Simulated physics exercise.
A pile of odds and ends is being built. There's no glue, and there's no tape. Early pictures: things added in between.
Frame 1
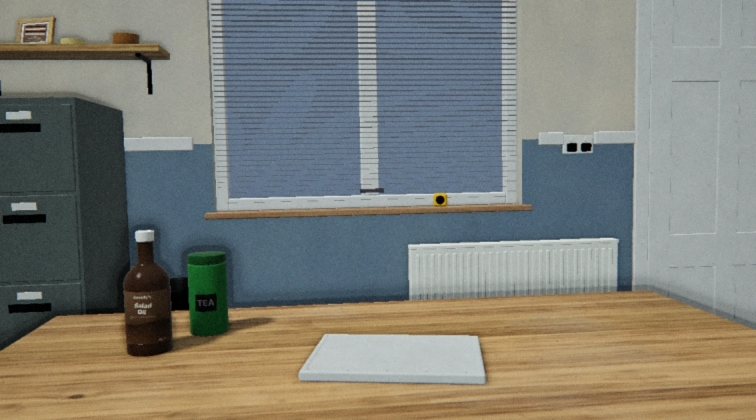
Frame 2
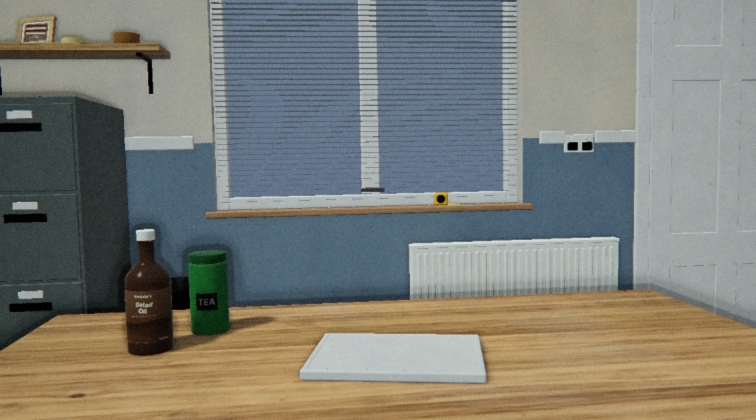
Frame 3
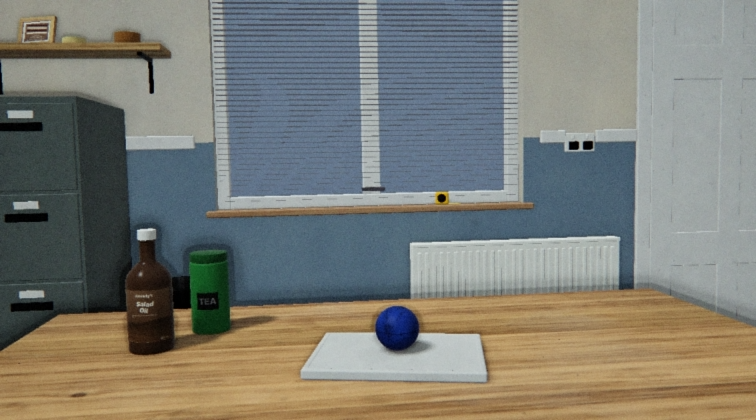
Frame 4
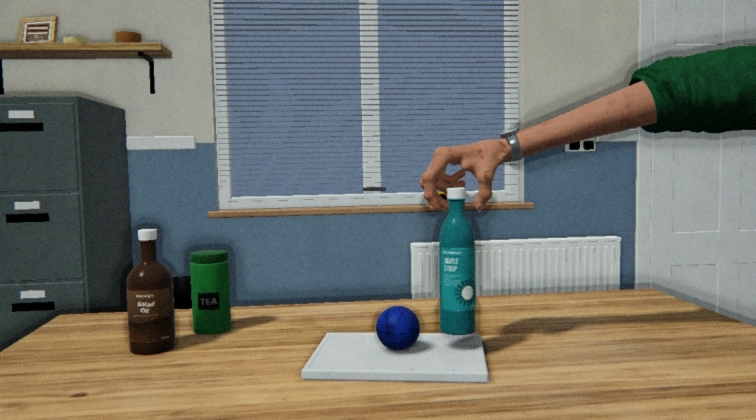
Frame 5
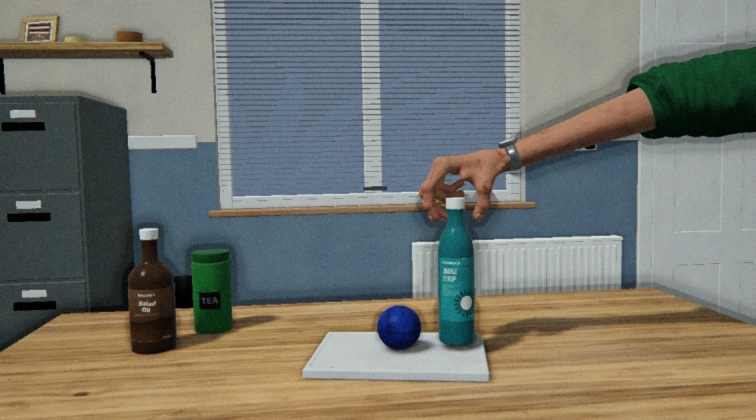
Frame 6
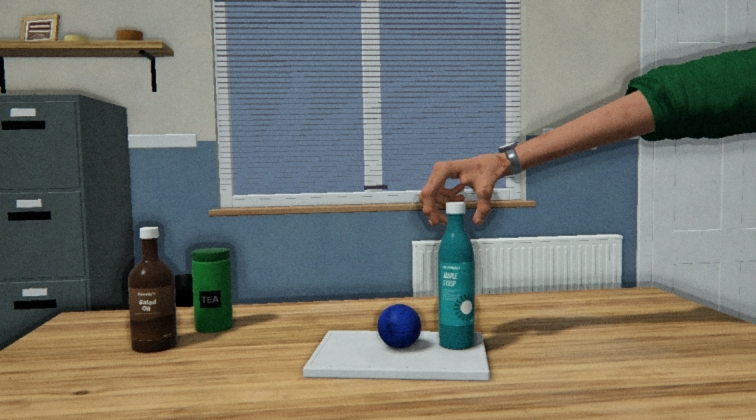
A blue ball appeared on the white tray on the wooden table, then a hand reached in from the right and lowered a turquoise bottle beside it, keeping hold of the top.
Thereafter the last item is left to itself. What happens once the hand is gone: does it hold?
I expect the stack will stand.
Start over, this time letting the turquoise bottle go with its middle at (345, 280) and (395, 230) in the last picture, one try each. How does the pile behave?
Well, on the first go it stays steady, and on the second it tumbles down.
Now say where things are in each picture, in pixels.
In the first frame, the last thing is not in view yet; green jar (208, 293).
In the second frame, the last thing is not in view yet; white tray (397, 356).
In the third frame, the last thing is not in view yet; green jar (210, 291).
The fourth frame shows still above its spot; turquoise bottle (457, 260); white tray (399, 355).
The fifth frame shows still above its spot; turquoise bottle (456, 270); green jar (212, 291).
The sixth frame shows set down, still held; turquoise bottle (456, 274); white tray (400, 353).
Then, 1.00 s on from there, no change.
Then, 2.10 s on from there, turquoise bottle resting near (456, 275).
In the end, all 5 unmoved. At the end, from the last picture's camera, turquoise bottle near (456, 275). The pile keeps its balance.
